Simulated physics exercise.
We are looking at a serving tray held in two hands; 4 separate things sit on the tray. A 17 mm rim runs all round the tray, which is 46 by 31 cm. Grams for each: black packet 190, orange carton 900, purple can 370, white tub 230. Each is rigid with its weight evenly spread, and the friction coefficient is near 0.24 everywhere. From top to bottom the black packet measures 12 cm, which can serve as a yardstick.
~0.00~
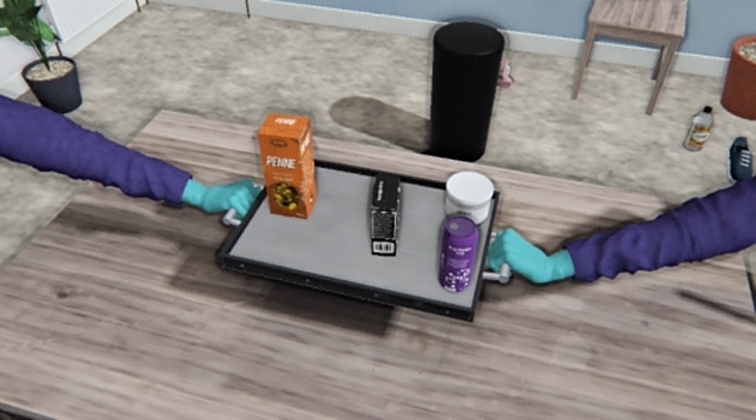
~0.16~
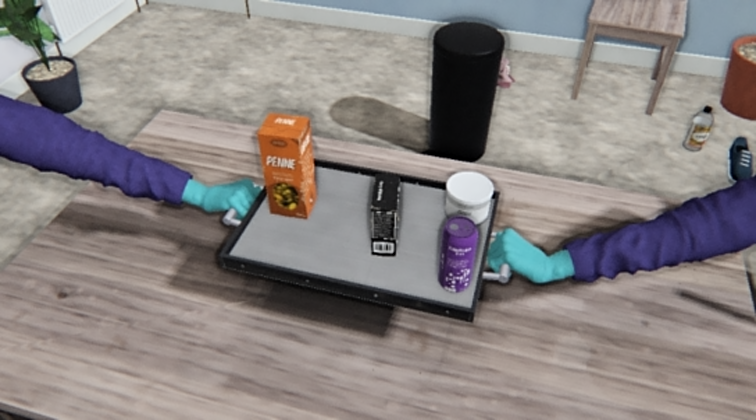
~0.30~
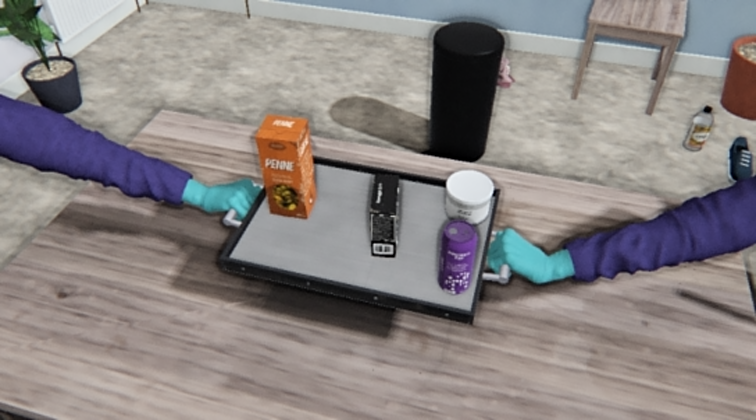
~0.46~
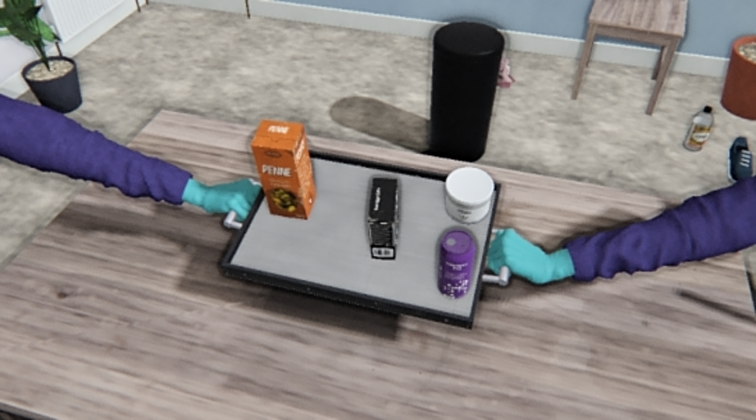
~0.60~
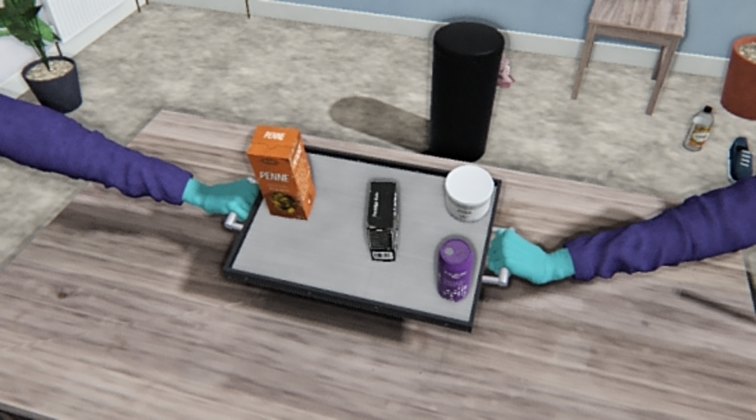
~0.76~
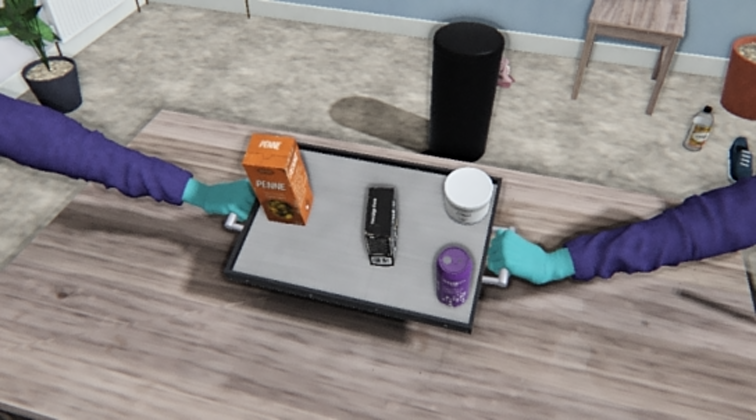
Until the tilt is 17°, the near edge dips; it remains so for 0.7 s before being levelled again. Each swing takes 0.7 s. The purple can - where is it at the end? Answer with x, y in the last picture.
The purple can is found near (454, 269) at the end.
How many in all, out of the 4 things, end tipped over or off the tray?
In all, 1.
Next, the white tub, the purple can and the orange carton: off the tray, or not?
Well, the white tub does not come off, the purple can does not come off, and the orange carton does come off.
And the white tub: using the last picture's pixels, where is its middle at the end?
Look near (453, 252) and you'll find it.
After 1.06 s, tray at 17°, near edge down; purple can tipped 4° from how it sat near (450, 293); orange carton slid 9 cm; black packet slid 7 cm.
After 1.36 s, tray at 17°, near edge down; orange carton now off the tray; purple can slid 3 cm near (450, 291); white tub slid 15 cm.
After 1.86 s, tray at 8°, near edge down; purple can slid 3 cm near (452, 280); white tub slid 15 cm; black packet slid 9 cm.
At rest (2.7 s), off the tray, orange carton; not toppled but over 5 cm from the start, black packet and white tub; the last one in place, give or take 5 cm. In the last view, purple can near (454, 269).
